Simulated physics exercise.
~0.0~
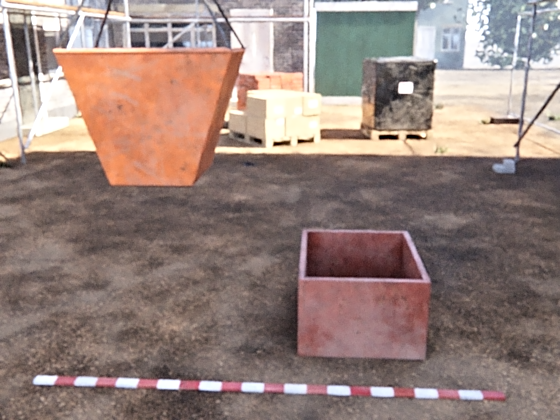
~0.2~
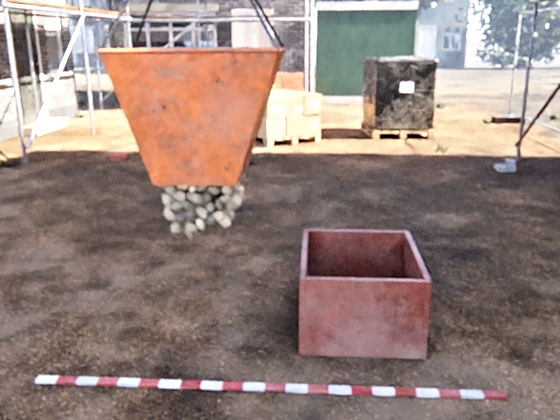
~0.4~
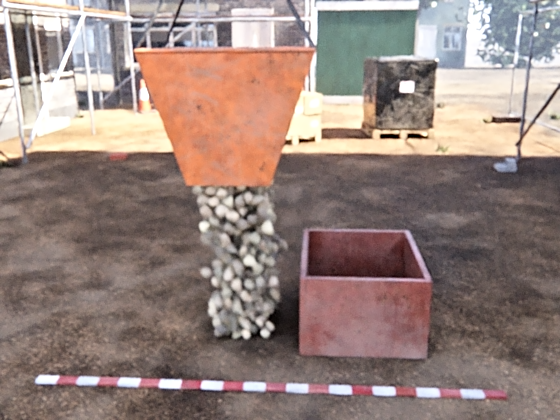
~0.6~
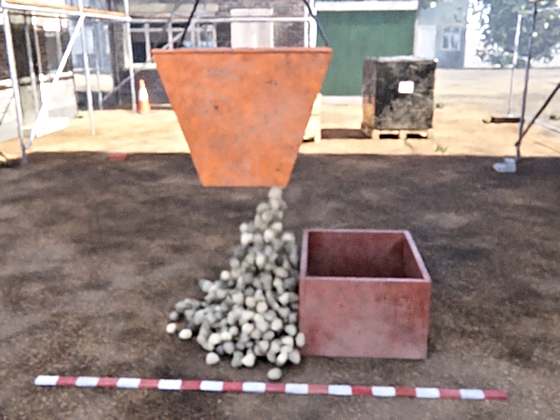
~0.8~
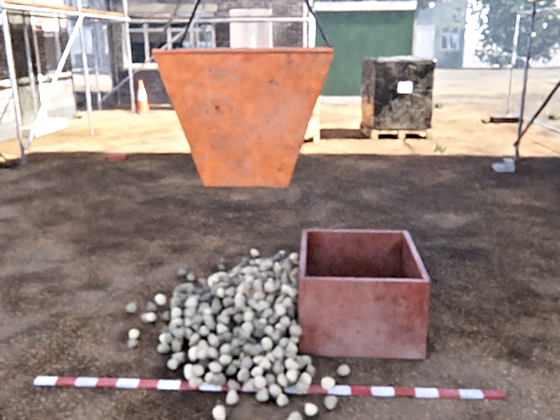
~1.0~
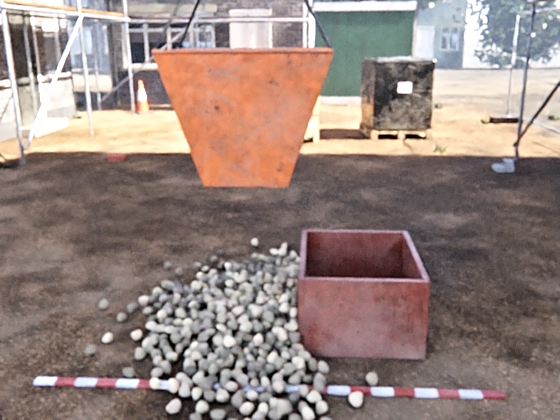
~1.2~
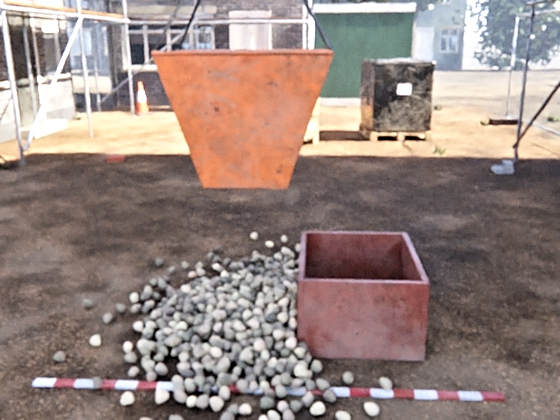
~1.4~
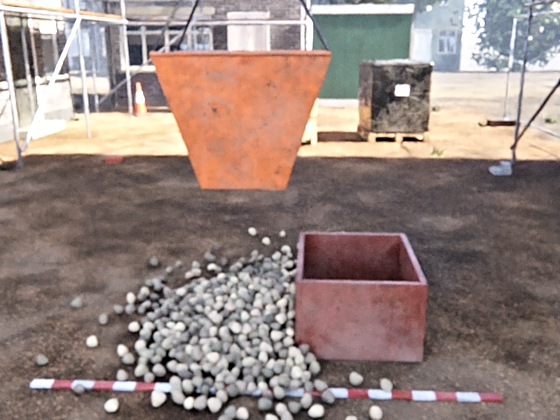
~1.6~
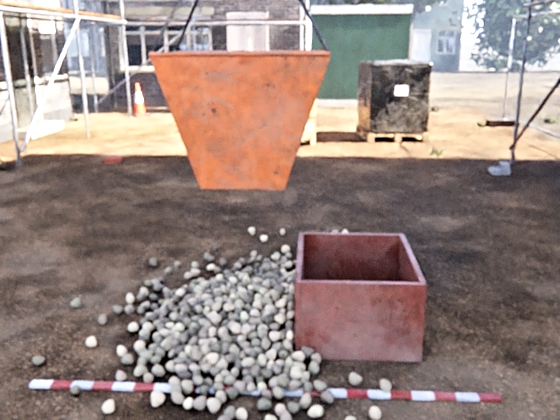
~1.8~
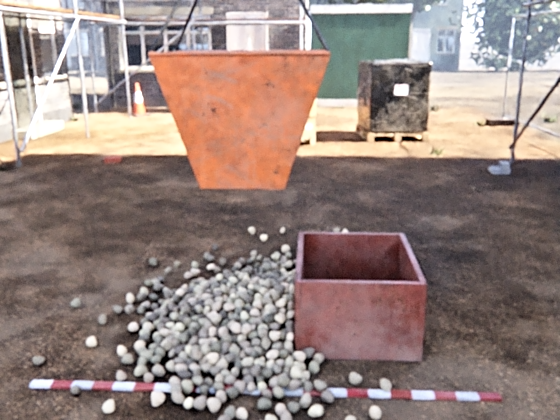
We see an orange hopper moving rightwards above a yard while grey stones pour from its base, landing left of an open reddish bin. The stones heap against the bin's side and spread over the striped staff, a few reaching beside the bin, which catches none as the hopper hangs still.
